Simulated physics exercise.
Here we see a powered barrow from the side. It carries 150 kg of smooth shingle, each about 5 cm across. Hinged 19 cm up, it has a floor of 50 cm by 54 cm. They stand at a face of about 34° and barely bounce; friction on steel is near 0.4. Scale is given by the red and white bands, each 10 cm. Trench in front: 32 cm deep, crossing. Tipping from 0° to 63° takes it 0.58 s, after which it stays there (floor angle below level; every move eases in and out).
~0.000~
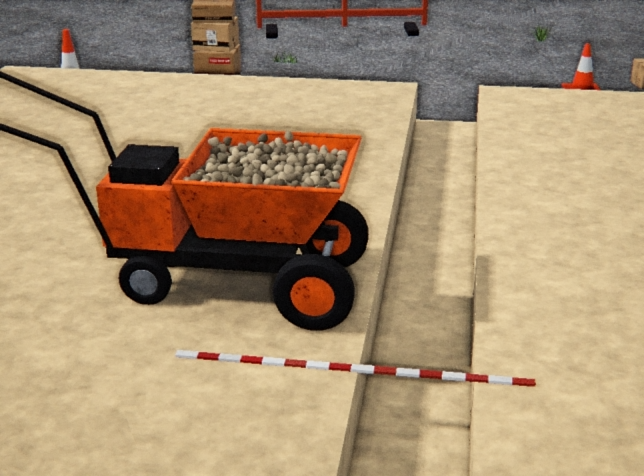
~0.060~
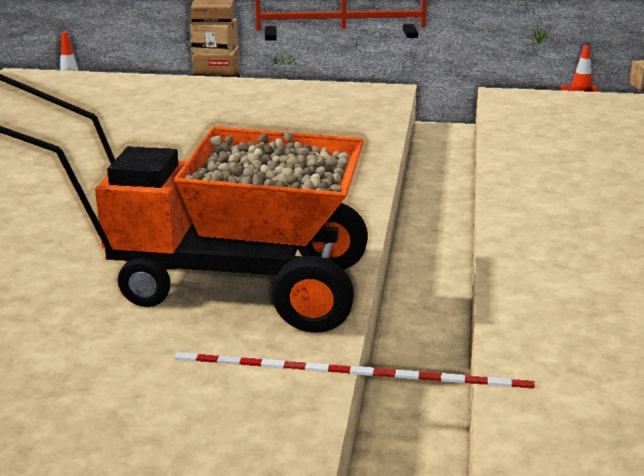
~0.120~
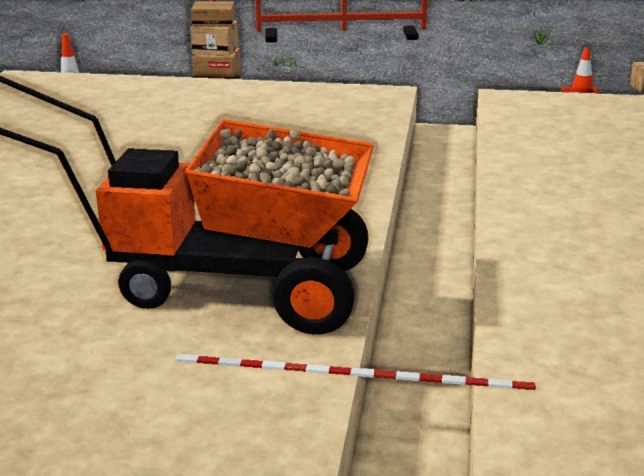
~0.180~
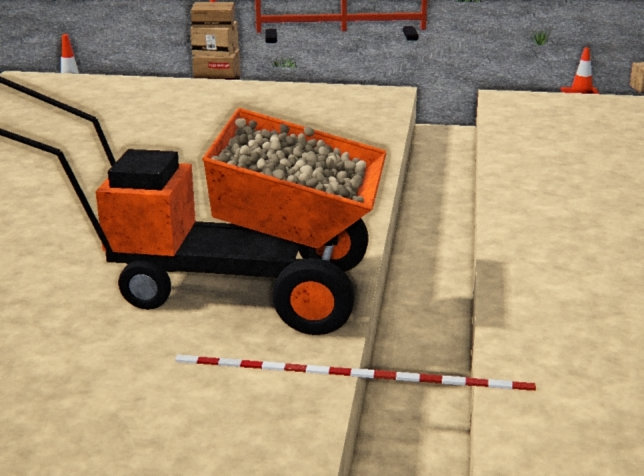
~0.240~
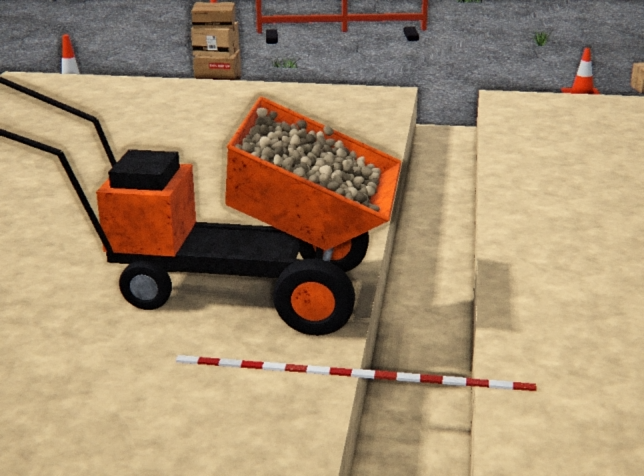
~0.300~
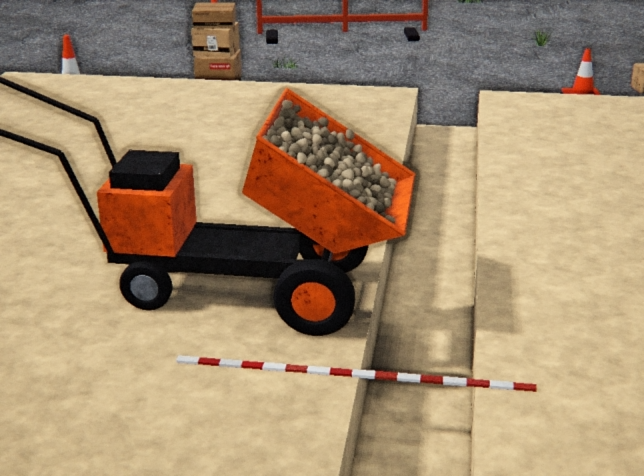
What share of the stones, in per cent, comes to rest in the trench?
About 35 per cent of the stones finish in the trench.
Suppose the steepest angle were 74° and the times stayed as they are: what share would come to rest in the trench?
Share in trench: Approx. 40%.
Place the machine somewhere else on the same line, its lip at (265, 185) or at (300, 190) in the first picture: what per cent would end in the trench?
First some 85, then 70 per cent.
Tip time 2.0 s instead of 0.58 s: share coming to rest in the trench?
In that case, around 60%.
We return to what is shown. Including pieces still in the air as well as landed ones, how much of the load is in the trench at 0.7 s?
By that moment, roughly 15 per cent of the load.
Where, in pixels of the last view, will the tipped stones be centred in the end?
Somewhere near pixel (502, 309).
After 0.4 s the floor is at 53°; 100 % in the tray; the foremost stones are at (417, 236).
After 0.7 s the floor is at 63°; 78 % in the tray, 14 % in the trench, 8 % past the trench; the foremost stones are at (501, 311).
After 1.0 s the floor is at 63°; 36 % in the tray, 15 % in the trench, 50 % past the trench; the foremost stones are past the picture's edge.
After 3.0 s the floor is at 63°; 14 % in the tray, 35 % in the trench, 50 % past the trench; the foremost stones are past the picture's edge.
